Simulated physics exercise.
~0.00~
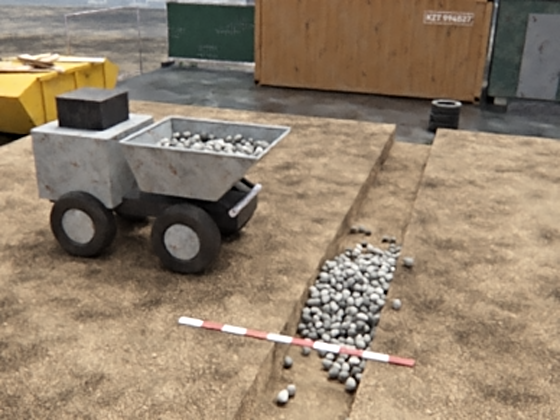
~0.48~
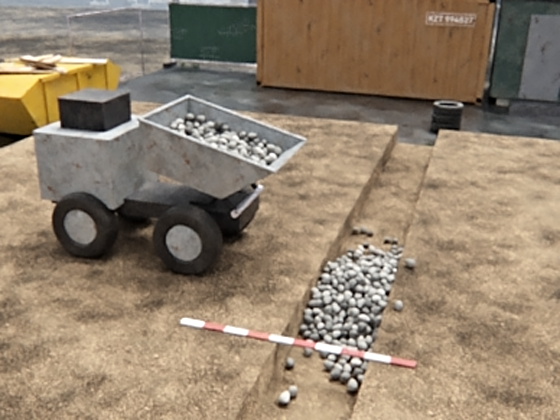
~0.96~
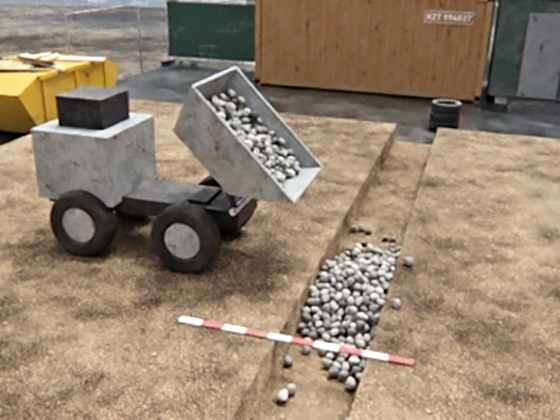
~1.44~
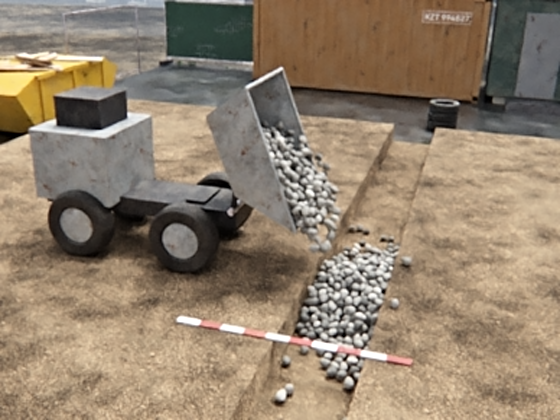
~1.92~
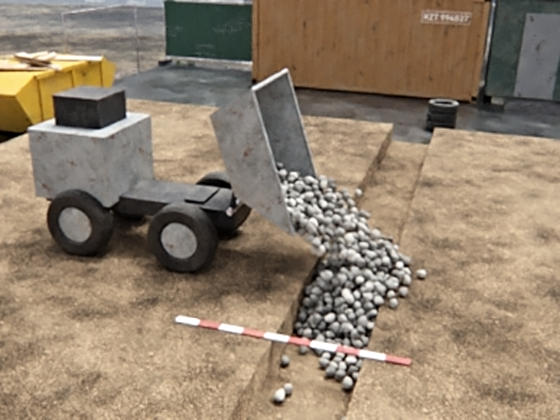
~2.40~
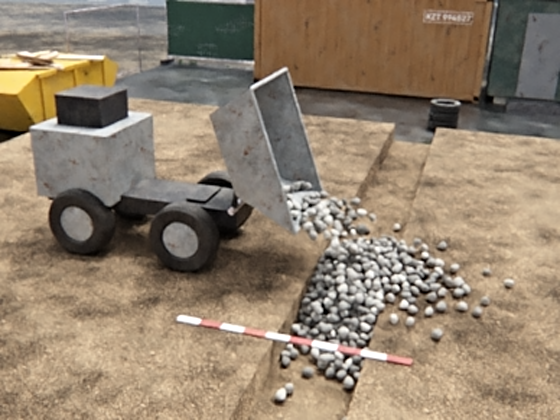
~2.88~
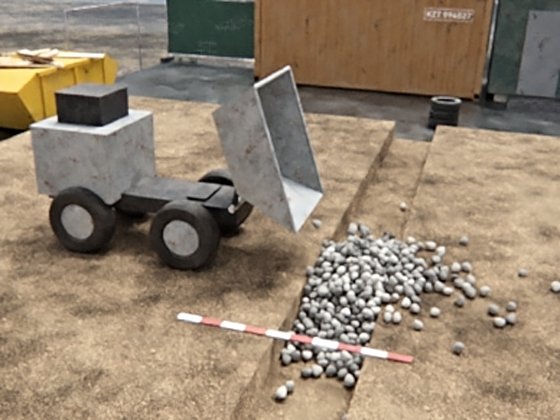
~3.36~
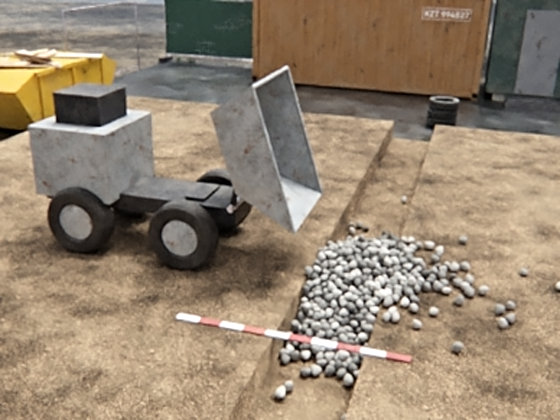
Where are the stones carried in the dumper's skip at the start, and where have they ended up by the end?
At the start they sit in the raised-sided skip on the dumper, left of the trench. By the end they lie lower and further right, heaped on the earlier stones in the trench with some scattered on the ground past its far edge.
